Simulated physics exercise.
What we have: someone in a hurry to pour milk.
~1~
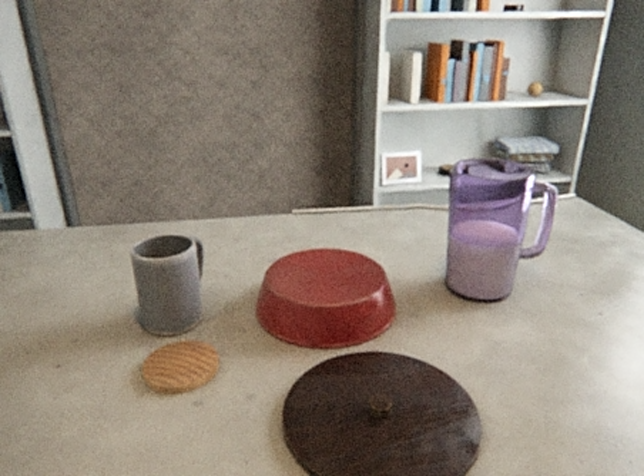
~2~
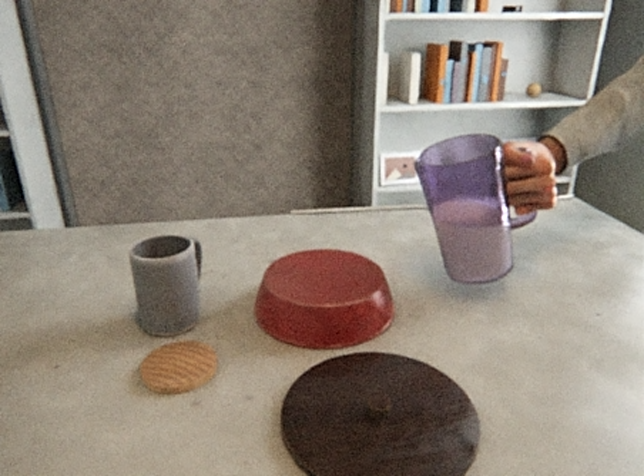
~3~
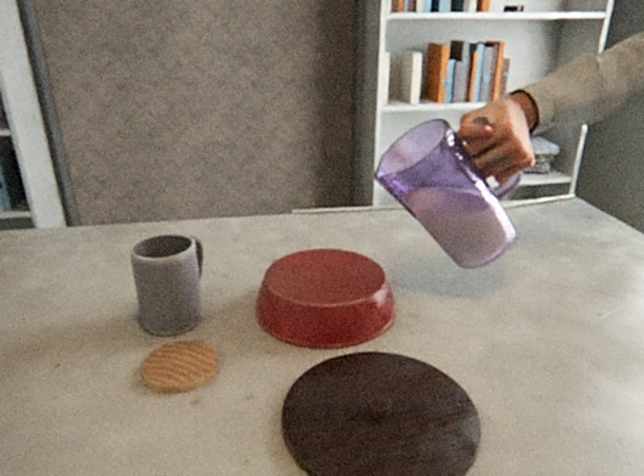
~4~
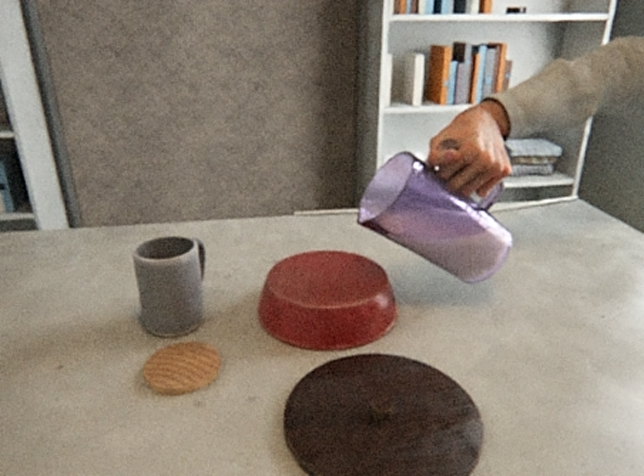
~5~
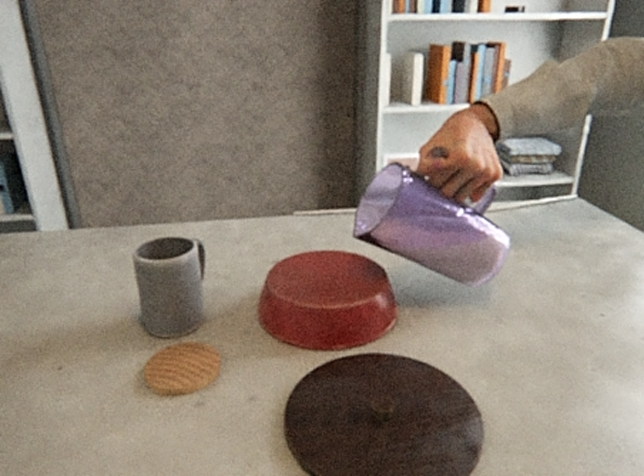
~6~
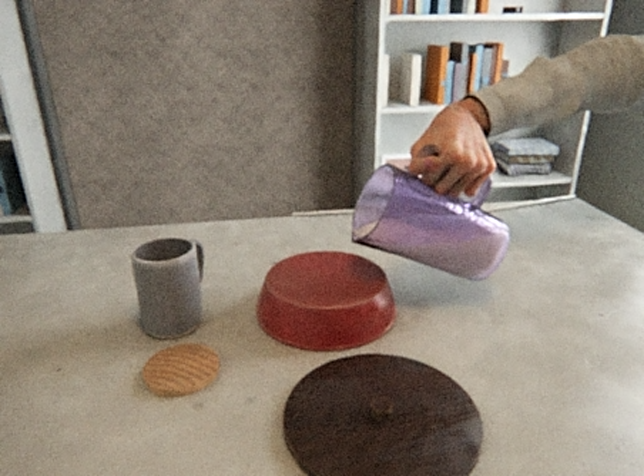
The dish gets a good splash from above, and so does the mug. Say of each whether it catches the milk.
The mug catches it and the dish gets none inside.
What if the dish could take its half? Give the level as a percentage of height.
I make it 30 per cent.
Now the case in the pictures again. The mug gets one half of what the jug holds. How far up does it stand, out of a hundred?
About 65 per cent.
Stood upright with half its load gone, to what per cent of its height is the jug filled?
Roughly 25 per cent.
Next, it runs off the upturned base of the dish.
After that, the milk goes into the mug.
Finally, the dish is empty, in a puddle; the mug has its share inside.
